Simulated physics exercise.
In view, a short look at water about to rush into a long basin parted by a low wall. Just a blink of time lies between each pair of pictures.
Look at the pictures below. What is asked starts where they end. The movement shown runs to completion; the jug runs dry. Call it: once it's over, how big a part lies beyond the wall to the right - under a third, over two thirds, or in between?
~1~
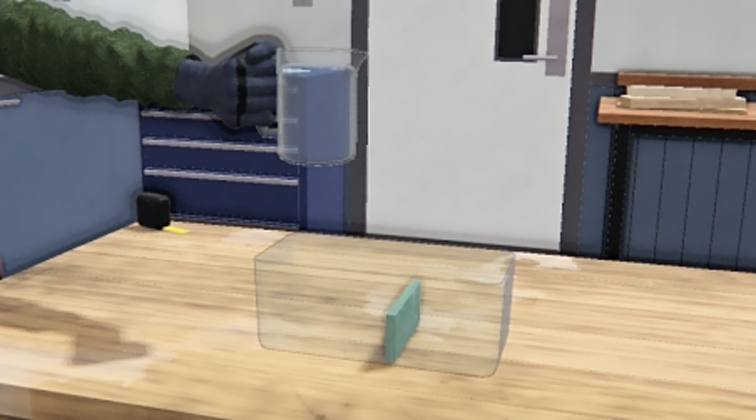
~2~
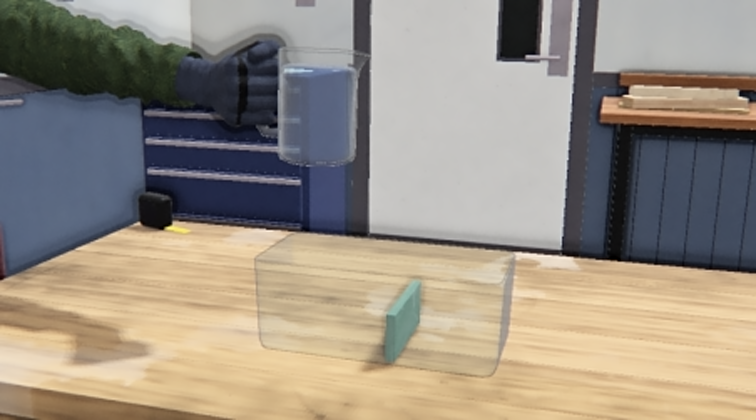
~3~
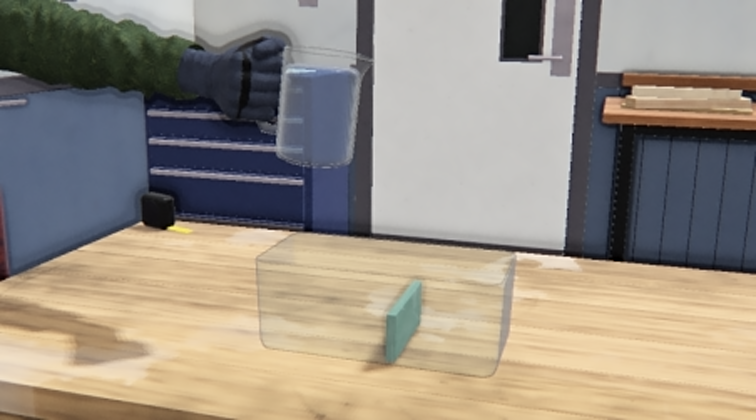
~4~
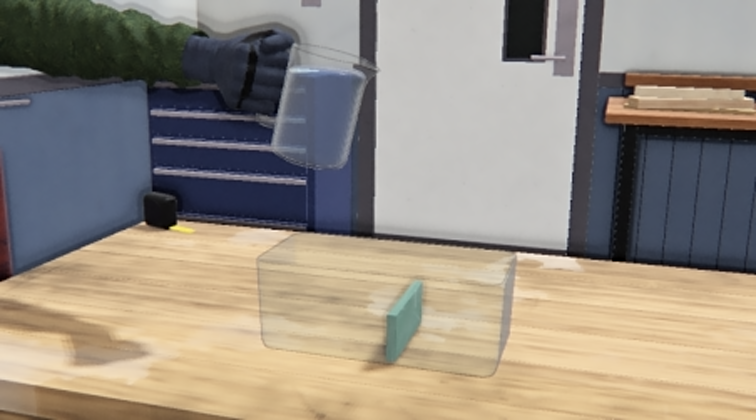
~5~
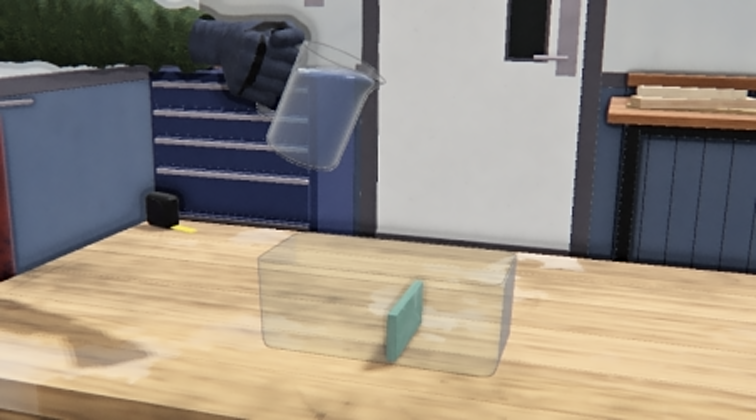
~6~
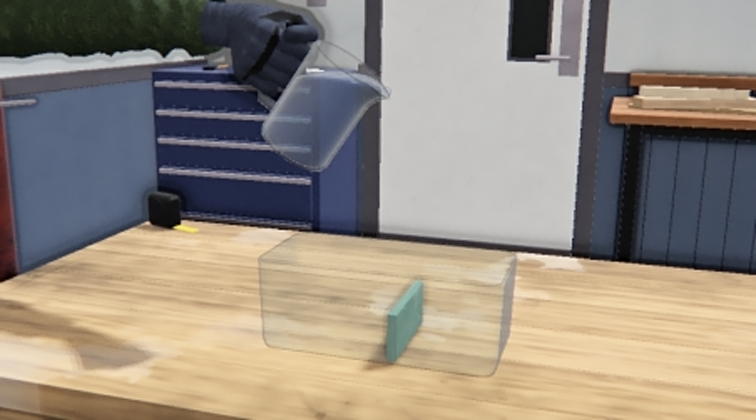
Over two thirds.
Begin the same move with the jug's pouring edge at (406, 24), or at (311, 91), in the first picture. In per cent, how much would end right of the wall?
About 65 % the first time, about 0 % the second.
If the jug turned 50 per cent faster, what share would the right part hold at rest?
About 70 per cent.
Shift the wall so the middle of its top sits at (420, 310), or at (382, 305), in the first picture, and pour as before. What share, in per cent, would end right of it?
It works out to around 55 per cent for the first and around 90 per cent for the second.
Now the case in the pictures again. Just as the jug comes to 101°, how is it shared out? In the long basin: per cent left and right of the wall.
Reading: Left some 0 %, right some 10 %.
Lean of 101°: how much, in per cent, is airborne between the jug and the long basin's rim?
That comes to near 25 percent.
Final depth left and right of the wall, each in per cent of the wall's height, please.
On the left roughly 10, on the right roughly 60.
A moment on, the jug is tipped right over and 60 per cent is still to pour, 0 is left of the wall and 12 right of it.
Next, the jug is tipped right over and 11 per cent is still to pour, 6 is left of the wall and 62 right of it.
Then the jug is tipped right over and 0 per cent is still to pour, 17 is left of the wall and 79 right of it.
Later the jug is tipped right over and 0 per cent is still to pour, 18 is left of the wall and 79 right of it.
In the end 18 per cent lies left of the wall, 79 right of it and 3 outside.
